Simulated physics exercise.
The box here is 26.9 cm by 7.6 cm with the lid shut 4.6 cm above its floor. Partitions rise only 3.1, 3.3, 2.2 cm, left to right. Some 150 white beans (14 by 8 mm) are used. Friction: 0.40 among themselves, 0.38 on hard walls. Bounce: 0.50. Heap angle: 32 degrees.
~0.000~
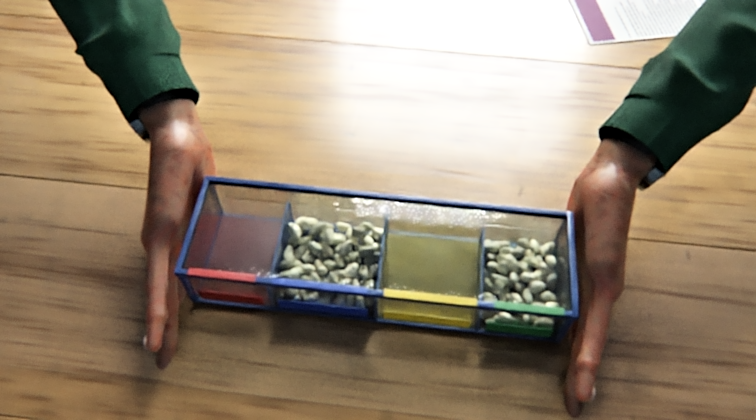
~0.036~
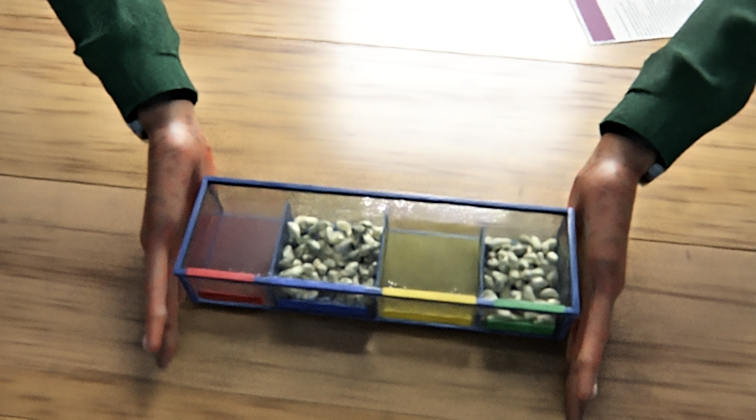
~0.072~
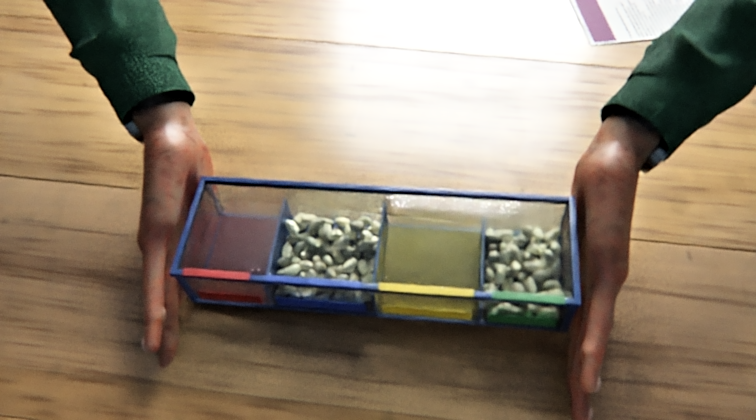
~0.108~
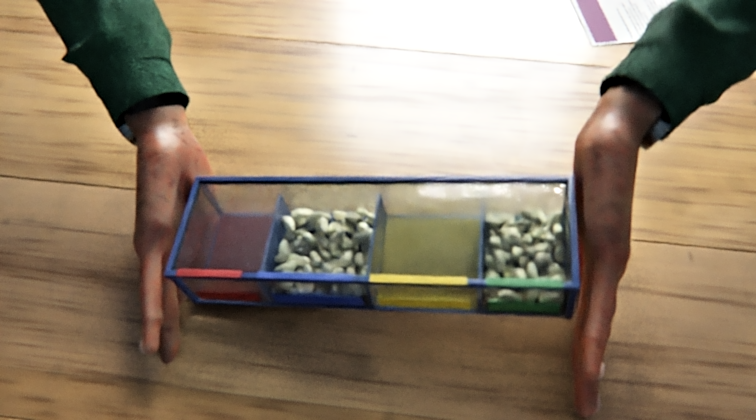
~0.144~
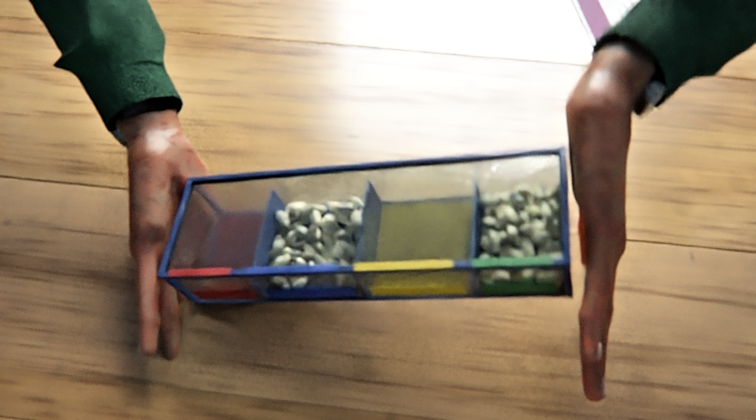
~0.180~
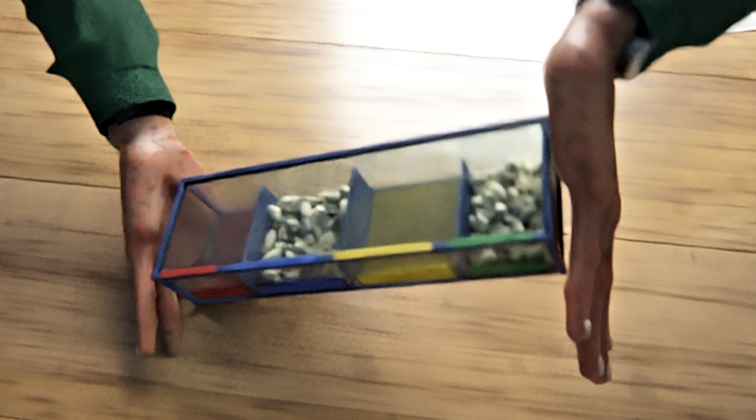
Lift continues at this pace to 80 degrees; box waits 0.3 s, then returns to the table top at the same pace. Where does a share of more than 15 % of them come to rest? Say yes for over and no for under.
In the end red: Succeeds, blue: Succeeds, green: Fails, yellow: Succeeds.
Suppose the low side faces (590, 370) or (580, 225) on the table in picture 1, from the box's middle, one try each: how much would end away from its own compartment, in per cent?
First try: About 5 percent; second try: About 5 percent.
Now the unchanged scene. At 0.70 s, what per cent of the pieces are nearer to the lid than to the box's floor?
50 per cent, give or take.
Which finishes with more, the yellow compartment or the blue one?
Answer: Blue.
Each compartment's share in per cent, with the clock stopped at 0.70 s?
Per cent by colour: Red 15; blue 55; green 10; yellow 25.
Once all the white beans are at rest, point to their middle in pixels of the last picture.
Near (306, 273).
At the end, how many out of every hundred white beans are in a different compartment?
Estimate: Some 60 %.
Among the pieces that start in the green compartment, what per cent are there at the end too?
I'd estimate about 10 %.
After 0.70 s, tilt 80 degrees; red 15 %, blue 55 %, green 10 %, yellow 25 %.
After 1.05 s, tilt 46 degrees; red 30 %, blue 40 %, green 5 %, yellow 25 %.
After 1.49 s, tilt 0 degrees; red 30 %, blue 40 %, green 5 %, yellow 25 %.
At rest (1.9 s), red 30 %, blue 40 %, green 5 %, yellow 20 %.
